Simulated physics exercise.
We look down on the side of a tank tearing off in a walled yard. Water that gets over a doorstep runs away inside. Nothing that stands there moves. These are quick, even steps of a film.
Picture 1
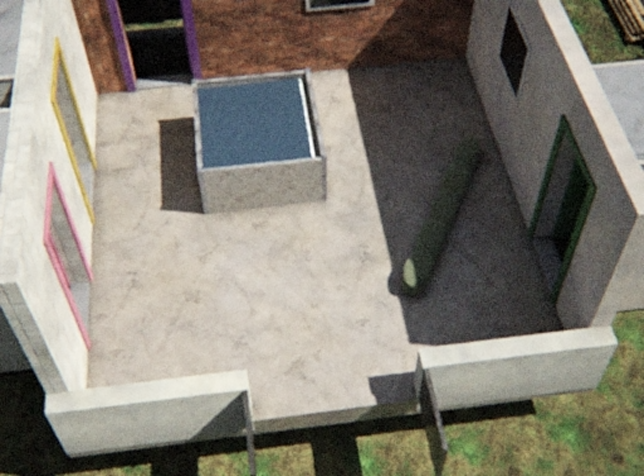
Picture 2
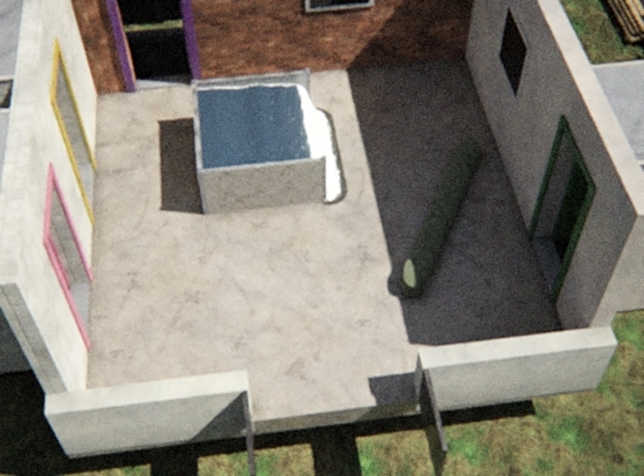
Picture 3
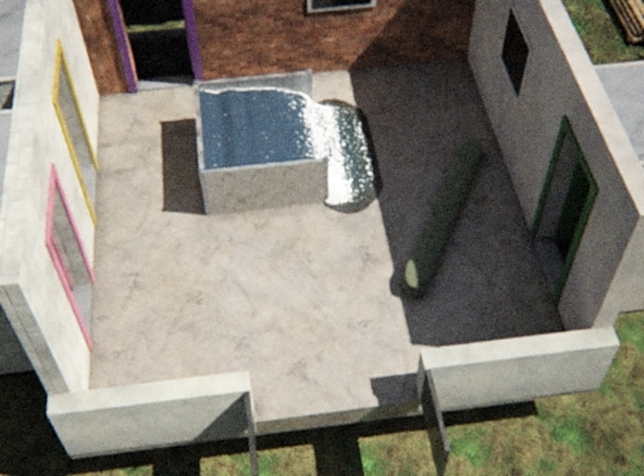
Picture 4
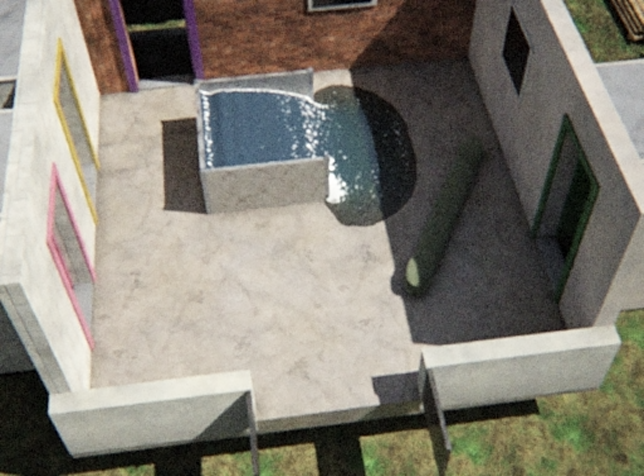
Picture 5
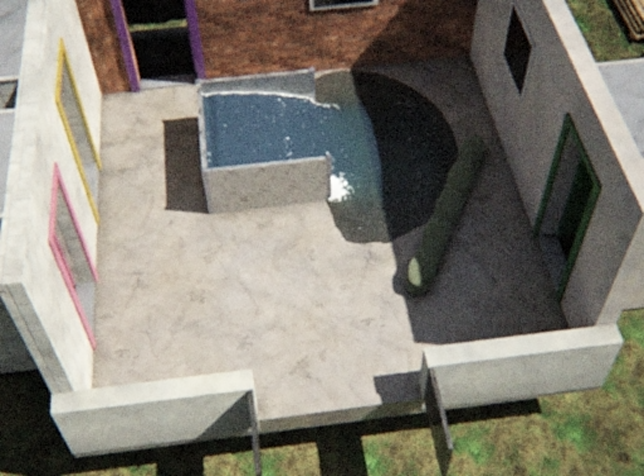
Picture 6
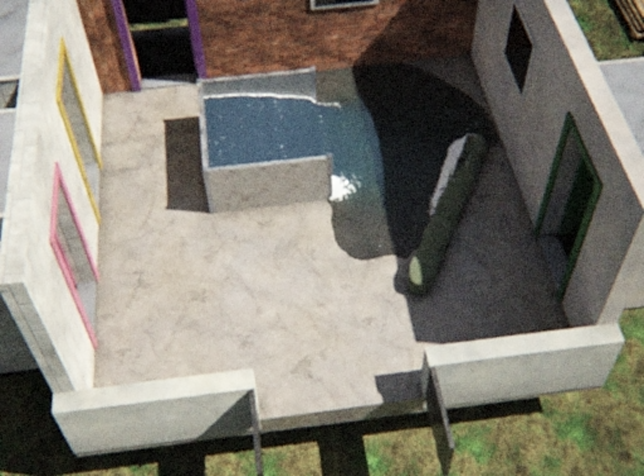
Water pouring from the torn right side of a tank in a walled yard, spreading across the paving to a green log-like shape.
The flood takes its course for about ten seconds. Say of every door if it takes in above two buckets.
In the end: The pink door takes more than that; the green door stays under that; the yellow door stays under that; the purple door takes more than that.
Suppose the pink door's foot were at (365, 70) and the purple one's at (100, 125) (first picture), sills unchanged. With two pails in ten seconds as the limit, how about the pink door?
In short: Pink door lets more in.
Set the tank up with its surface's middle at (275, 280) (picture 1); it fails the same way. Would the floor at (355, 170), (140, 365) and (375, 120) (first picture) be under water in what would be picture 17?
As listed: Under water, not flooded, wet.
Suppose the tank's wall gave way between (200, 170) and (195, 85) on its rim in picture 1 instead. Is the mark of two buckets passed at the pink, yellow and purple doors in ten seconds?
The pink door is over, the yellow door goes over, the purple door passes that mark.
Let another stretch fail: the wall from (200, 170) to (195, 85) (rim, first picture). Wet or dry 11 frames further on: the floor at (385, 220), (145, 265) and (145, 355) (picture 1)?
In that order: No water, awash, flooded.
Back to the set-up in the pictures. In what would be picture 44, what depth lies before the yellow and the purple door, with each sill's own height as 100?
Roughly 40 per cent, then 240 per cent.
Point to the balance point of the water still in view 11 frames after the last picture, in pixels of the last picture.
Around (383, 144).
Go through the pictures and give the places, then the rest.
In the first frame, the tank at (257, 123) is whole and still.
In the second frame, the front is at (336, 198), out from the gap at (314, 144).
In the third frame, water pours out at (316, 146) and has run to (357, 206).
In the fourth frame, the front is at (387, 212), out from the gap at (317, 146).
In the fifth frame, water pours out at (318, 146) and has run to (453, 170).
In the sixth frame, the front is at (483, 117), out from the gap at (319, 145).
A moment on, water covers 25 % of the floor; the pink door not reached, the green door not reached, the yellow door not reached, the purple door not reached.
Next, water covers 35 % of the floor; the pink door not reached, the green door wet at the sill, nothing in, the yellow door not reached, the purple door not reached.
Then, water covers 65 % of the floor; the pink door not reached, the green door wet at the sill, nothing in, the yellow door not reached, the purple door wet at the sill, nothing in.
Later, water covers 85 % of the floor; the pink door wet at the sill, nothing in, the green door wet at the sill, nothing in, the yellow door wet at the sill, nothing in, the purple door under two buckets in.
In the end, water covers 95 % of the floor; the pink door over two buckets in, the green door wet at the sill, nothing in, the yellow door wet at the sill, nothing in, the purple door over two buckets in.
